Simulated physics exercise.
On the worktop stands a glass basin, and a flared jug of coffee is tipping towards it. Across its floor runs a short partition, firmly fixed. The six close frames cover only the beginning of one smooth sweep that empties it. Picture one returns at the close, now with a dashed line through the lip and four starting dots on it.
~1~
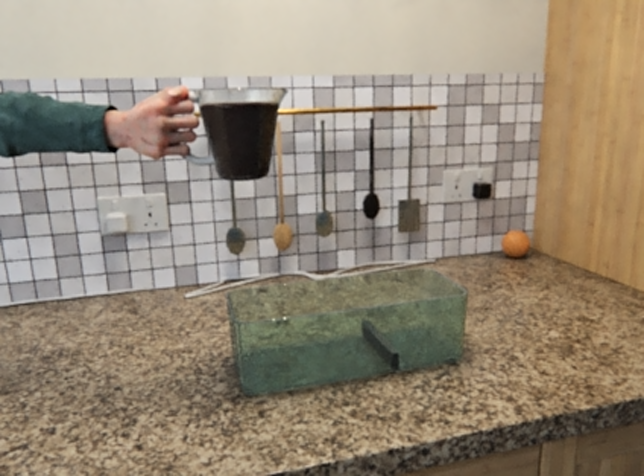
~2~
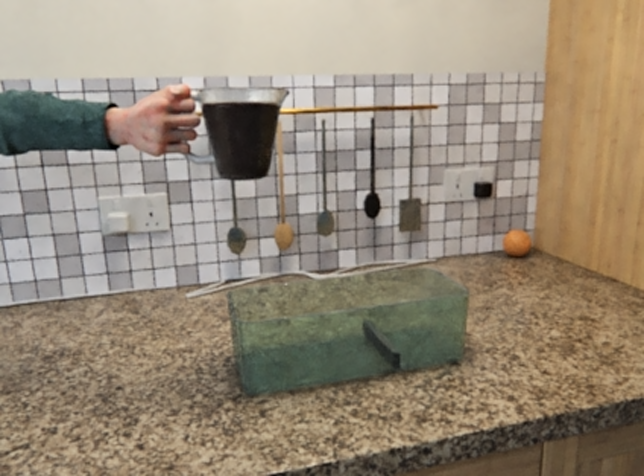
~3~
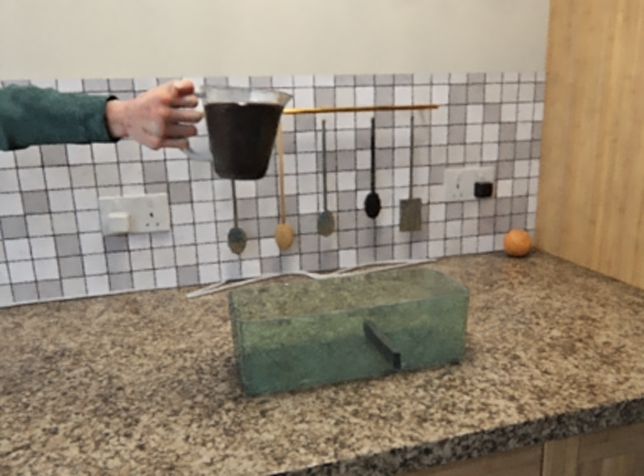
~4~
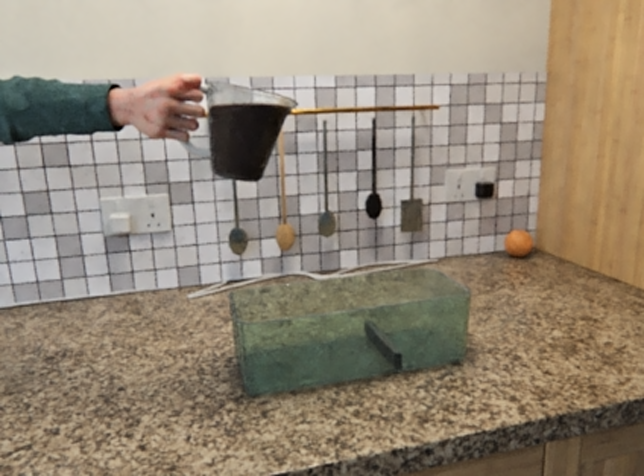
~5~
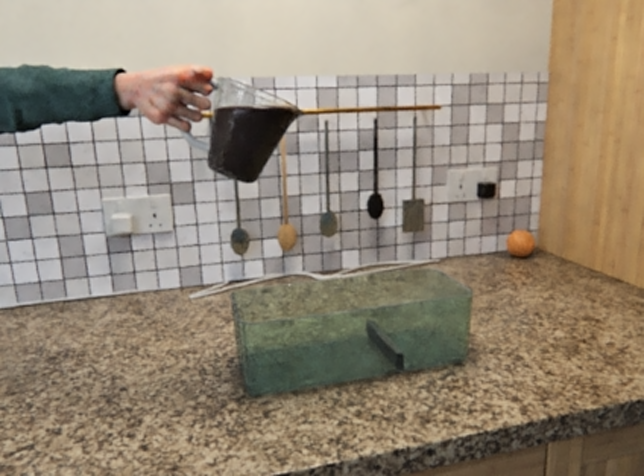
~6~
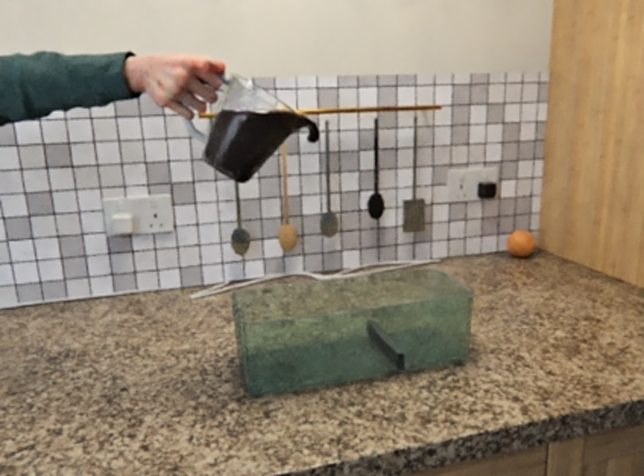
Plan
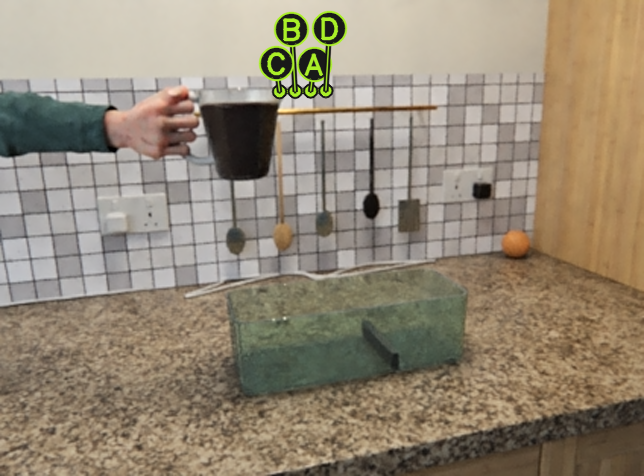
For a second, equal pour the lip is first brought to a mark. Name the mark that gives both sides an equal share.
I would pick spot A.
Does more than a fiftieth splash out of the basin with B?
Yes, it does.
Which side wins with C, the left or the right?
More ends on the left.
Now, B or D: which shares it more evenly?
That would be D.
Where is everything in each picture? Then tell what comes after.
Upright, lip at (286, 91); basin from (241, 393) to (461, 357); top of the wall at (379, 335); nothing has left yet, in the first frame.
Upright, lip at (288, 92); nothing has left yet, in the second frame.
Tipped about 6°, lip at (291, 96); nothing has left yet, in the third frame.
Tipped about 13°, lip at (297, 104); nothing has left yet, in the fourth frame.
Tipped about 23°, lip at (302, 114); nothing has left yet, in the fifth frame.
Tipped about 35°, lip at (306, 126); coffee is over the lip, down to (312, 140), in the sixth frame.
In lime, A at (310, 91); B at (295, 91); C at (279, 91); D at (325, 90).
With A, about 51 % ends left of the wall and 46 % right of it; 4 % is lost outside.
With B, about 71 % ends left of the wall and 21 % right of it; 9 % is lost outside.
With C, about 82 % ends left of the wall and 12 % right of it; 6 % is lost outside.
With D, about 38 % ends left of the wall and 60 % right of it.
